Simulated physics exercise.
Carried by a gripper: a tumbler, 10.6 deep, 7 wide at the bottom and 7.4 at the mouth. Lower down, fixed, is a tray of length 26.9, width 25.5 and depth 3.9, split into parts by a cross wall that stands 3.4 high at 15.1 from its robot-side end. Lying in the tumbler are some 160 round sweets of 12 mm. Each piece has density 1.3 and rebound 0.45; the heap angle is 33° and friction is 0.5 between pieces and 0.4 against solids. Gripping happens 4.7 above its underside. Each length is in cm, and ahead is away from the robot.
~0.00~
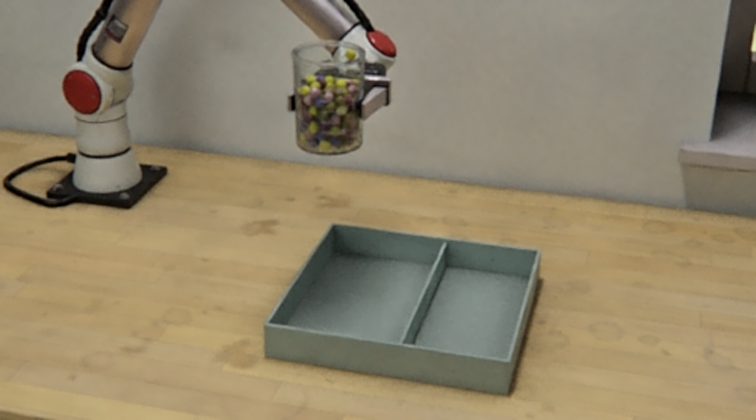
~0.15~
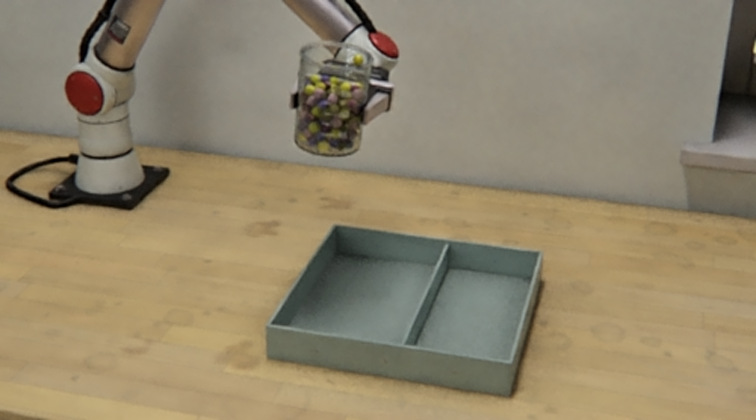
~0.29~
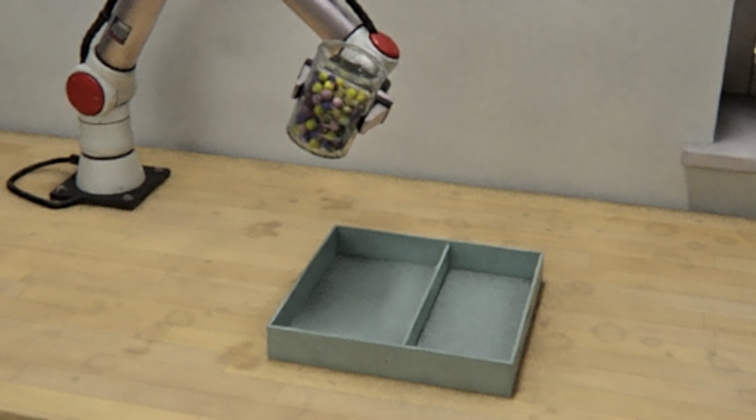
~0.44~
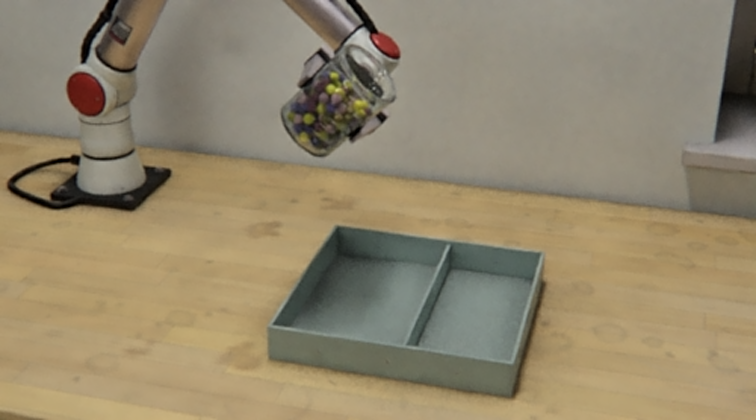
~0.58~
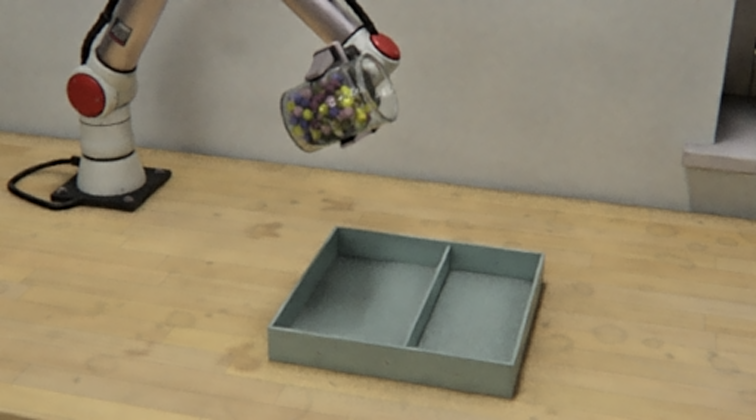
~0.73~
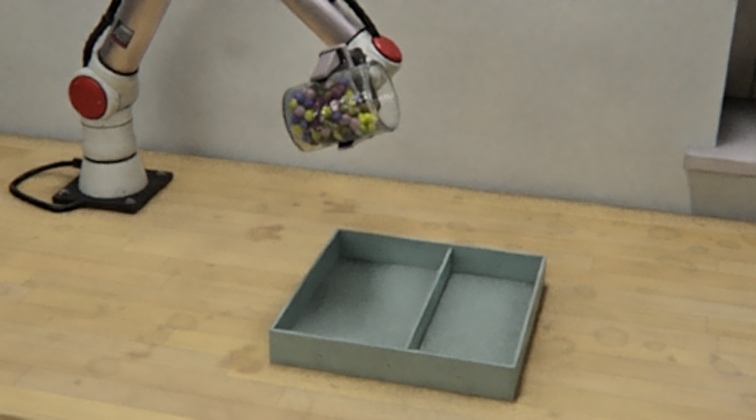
In the video, a robot arm grips a clear tumbler of small colourful round sweets above a divided grey-green tray on a wooden table, then tilts it steadily until its mouth points right and slightly upward, the sweets shifting inside.
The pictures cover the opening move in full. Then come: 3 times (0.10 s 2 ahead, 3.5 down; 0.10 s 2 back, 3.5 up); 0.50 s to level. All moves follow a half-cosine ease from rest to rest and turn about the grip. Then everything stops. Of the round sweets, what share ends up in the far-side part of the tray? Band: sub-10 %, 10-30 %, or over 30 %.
Band: Sub-10 %.
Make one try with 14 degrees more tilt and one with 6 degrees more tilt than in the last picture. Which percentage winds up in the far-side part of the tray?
I'd expect close to 20 and then 5 per cent.
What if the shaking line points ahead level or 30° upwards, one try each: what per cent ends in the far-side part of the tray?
It comes to around 20 per cent on the first try and around 40 per cent on the second.
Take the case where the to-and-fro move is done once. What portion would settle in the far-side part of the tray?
In that case it would be roughly 0 per cent.
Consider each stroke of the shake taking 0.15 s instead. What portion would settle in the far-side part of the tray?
Then roughly 0 percent.
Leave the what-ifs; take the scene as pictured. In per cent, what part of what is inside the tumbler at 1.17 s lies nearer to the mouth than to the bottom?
Share in the mouth half: About 35 %.
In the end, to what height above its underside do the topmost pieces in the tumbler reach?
I'd say close to 9.5 cm.
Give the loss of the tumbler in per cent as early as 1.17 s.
Roughly 0 per cent by then.
After 1.17 s, tilted 68° forward, highest piece 28 above the table; 162 in the tumbler, 1 in the far-side part, 2 in flight or on a rim.
After 1.61 s, tilted 28° forward, highest piece 30 above the table; 154 in the tumbler, 8 in the far-side part, 1 in the robot-side part, 2 in flight or on a rim.
After 2.03 s, level, highest piece 31 above the table; 154 in the tumbler, 8 in the far-side part, 2 in the robot-side part, 1 on the table or floor.
After 3.08 s, level, highest piece 31 above the table; 154 in the tumbler, 8 in the far-side part, 2 in the robot-side part, 1 on the table or floor.
At rest, 154 in the tumbler, 8 in the far-side part, 2 in the robot-side part, 1 on the table or floor. That is 5 % in the far-side part of the tray.
